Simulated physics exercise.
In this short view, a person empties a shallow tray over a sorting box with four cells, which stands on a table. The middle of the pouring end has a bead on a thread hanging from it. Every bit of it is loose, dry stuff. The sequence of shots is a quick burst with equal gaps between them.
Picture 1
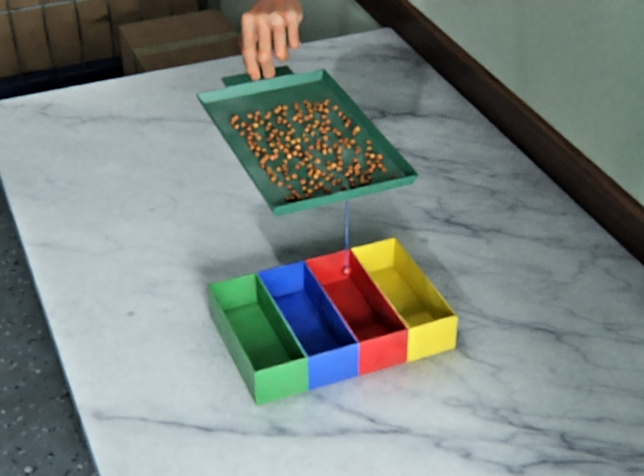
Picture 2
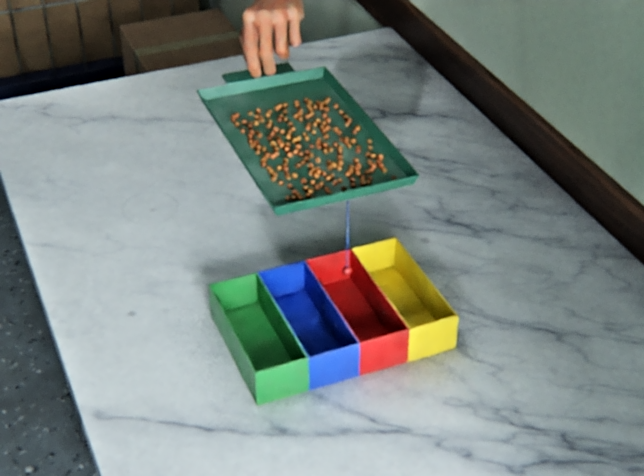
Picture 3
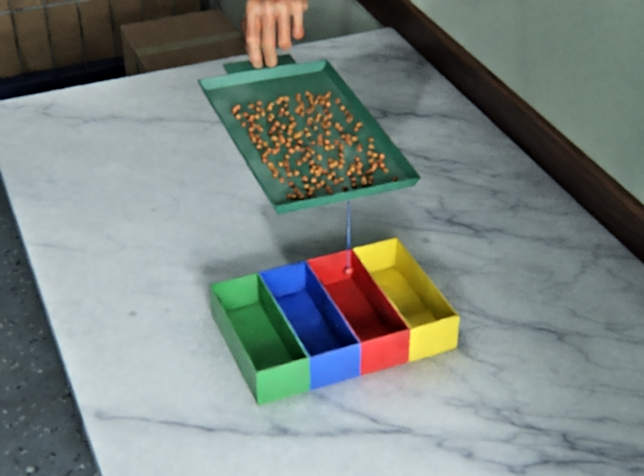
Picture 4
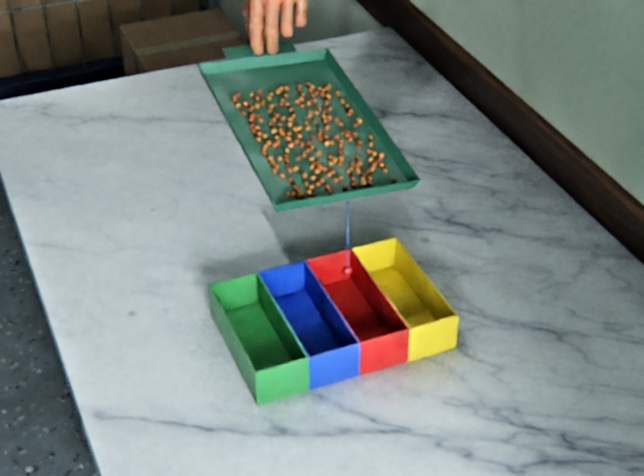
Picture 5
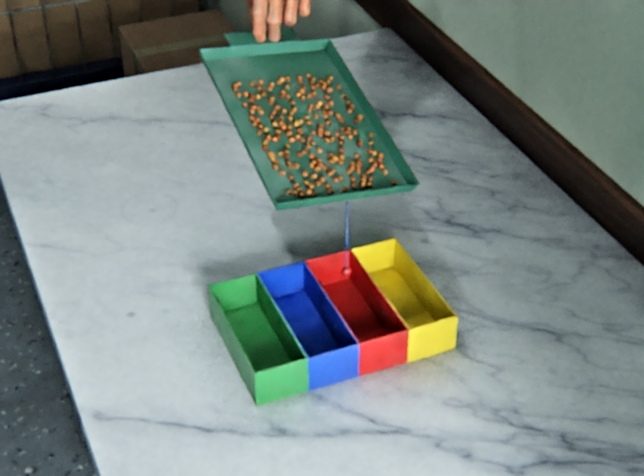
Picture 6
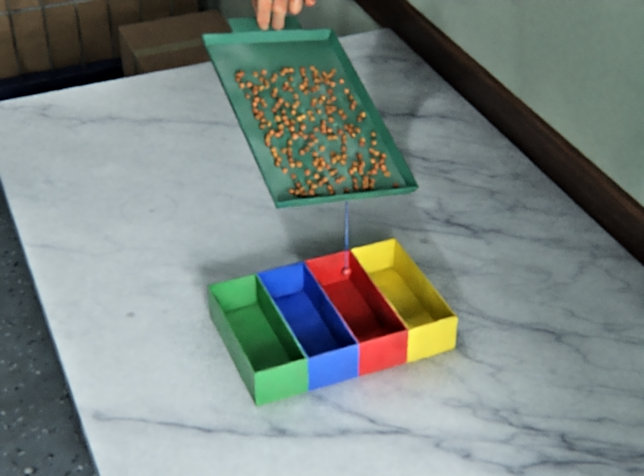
A hand at the top edge grips a green tray of small orange-brown balls above a marble-patterned table, seen from above at an angle by a still camera. Below the tray, a bead hangs on a thread, and a box holds green, blue, red and yellow cells from left to right. The hand gradually raises the tray's far end, tilting it slightly toward the near right corner.
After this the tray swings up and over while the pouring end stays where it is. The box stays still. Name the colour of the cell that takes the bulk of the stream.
Yellow.
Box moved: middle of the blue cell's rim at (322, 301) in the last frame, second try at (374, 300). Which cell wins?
Result 1: Yellow; result 2: The red cell.
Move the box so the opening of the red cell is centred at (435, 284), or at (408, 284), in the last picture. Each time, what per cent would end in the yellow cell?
About 0 per cent, then about 10 per cent.
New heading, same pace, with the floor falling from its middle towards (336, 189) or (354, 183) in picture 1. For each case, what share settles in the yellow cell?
The first try yields 30 percent and the second 60 percent.
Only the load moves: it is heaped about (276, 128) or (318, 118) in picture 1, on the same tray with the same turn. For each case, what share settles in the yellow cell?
Close to 60 in a hundred, then close to 70 in a hundred.
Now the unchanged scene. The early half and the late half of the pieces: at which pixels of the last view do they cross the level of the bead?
Starting near (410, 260), moving on to near (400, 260).
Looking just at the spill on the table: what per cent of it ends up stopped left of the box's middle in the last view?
Estimate: About 0 in every hundred.
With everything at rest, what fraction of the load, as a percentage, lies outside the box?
Roughly 20 in a hundred.
Shortly afterwards, tray tipped steeply; the bulk on the tray; a little in the yellow cell; near a quarter falling or outside the box.
Next, tray tipped past a quarter turn; a little on the tray; near two thirds in the yellow cell; only a few in the red cell; near a third falling or outside the box.
Some moments later, tray tipped past a quarter turn; the bulk in the yellow cell; only a few in the red cell; near a quarter falling or outside the box.
In the end, tray tipped past a quarter turn; the bulk in the yellow cell; only a few in the red cell; none at all in the green cell; none at all in the blue cell; near a quarter outside the box.
